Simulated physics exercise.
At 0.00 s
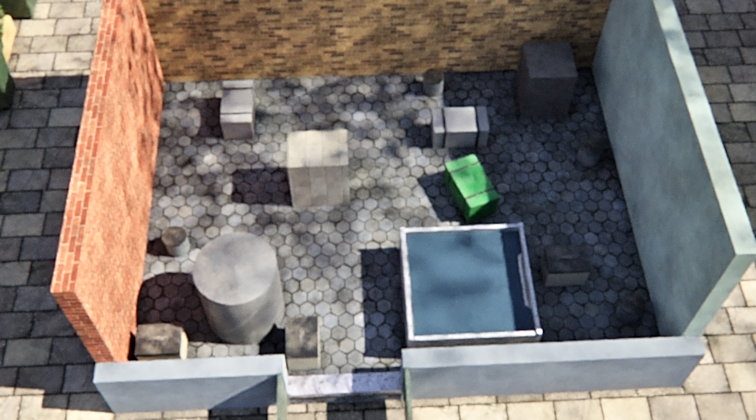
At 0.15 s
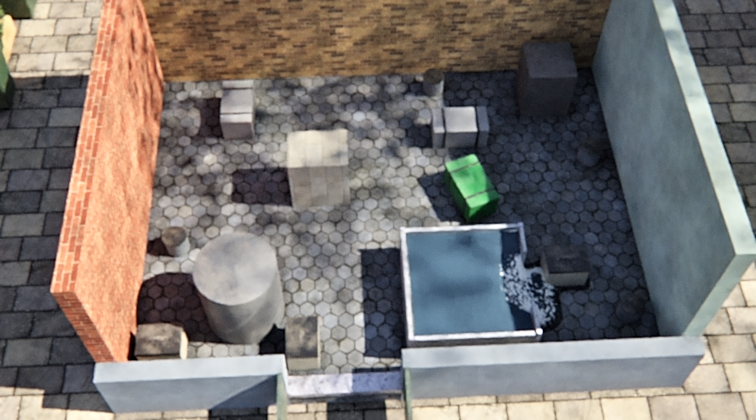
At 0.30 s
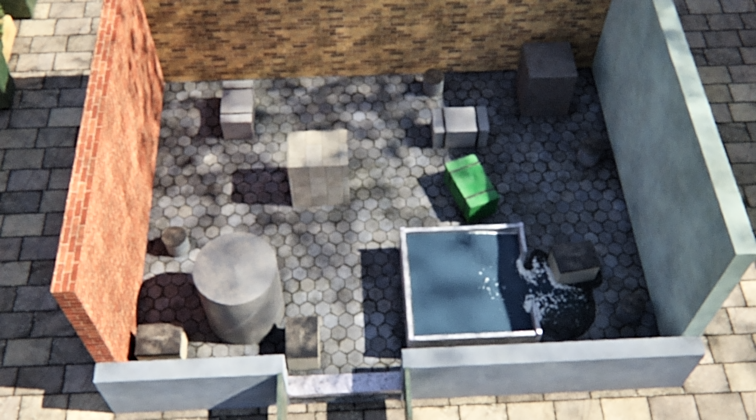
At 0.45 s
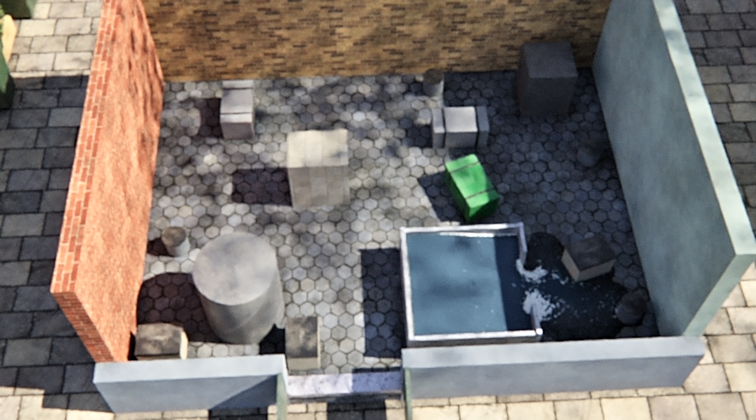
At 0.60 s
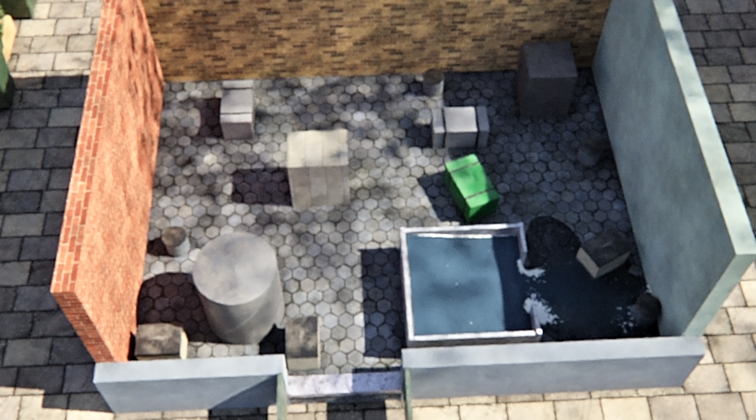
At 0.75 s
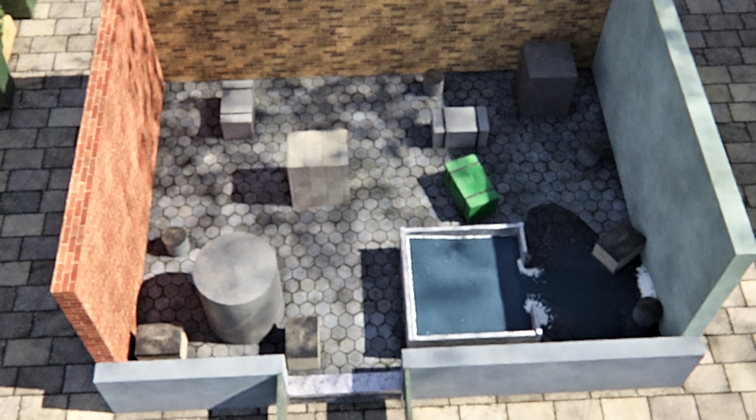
In a walled yard, water pours from a tank's right side and pushes a box rightward.
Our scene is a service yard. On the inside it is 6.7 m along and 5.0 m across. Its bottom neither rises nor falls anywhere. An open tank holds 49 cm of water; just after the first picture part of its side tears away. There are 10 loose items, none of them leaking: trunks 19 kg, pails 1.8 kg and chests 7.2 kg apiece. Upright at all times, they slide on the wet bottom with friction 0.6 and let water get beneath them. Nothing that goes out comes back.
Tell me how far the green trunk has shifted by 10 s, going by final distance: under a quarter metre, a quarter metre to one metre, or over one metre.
Under a quarter metre.
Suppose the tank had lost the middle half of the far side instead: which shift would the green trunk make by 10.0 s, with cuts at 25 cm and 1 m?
So, for the green trunk: It is carried a long way.
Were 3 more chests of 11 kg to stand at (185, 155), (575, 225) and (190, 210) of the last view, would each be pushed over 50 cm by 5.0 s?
Taking them in order: Not far enough, far enough and not far enough.
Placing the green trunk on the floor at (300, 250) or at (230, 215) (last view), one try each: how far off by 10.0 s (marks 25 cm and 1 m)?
I'd expect that it remains where it was first and remains where it was second.
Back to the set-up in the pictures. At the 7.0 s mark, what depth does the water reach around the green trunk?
Depth approx. 2 cm.
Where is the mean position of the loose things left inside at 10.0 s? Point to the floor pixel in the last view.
The average lands around (342, 202).
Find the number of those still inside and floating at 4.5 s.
At that instant the tally stands at 3.
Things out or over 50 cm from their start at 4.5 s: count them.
It comes to 3.
After 2.0 s the green trunk is near (472, 180), 0.0 m from its start, aground; 0 of 10 are out; 1 afloat.
After 4.5 s the green trunk is near (472, 180), 0.0 m from its start, aground; 0 of 10 are out; 3 afloat.
After 7.0 s the green trunk is near (472, 181), 0.0 m from its start, aground; 0 of 10 are out; 4 afloat.
After 10.0 s the green trunk is near (472, 181), 0.0 m from its start, aground; 0 of 10 are out; 1 afloat.
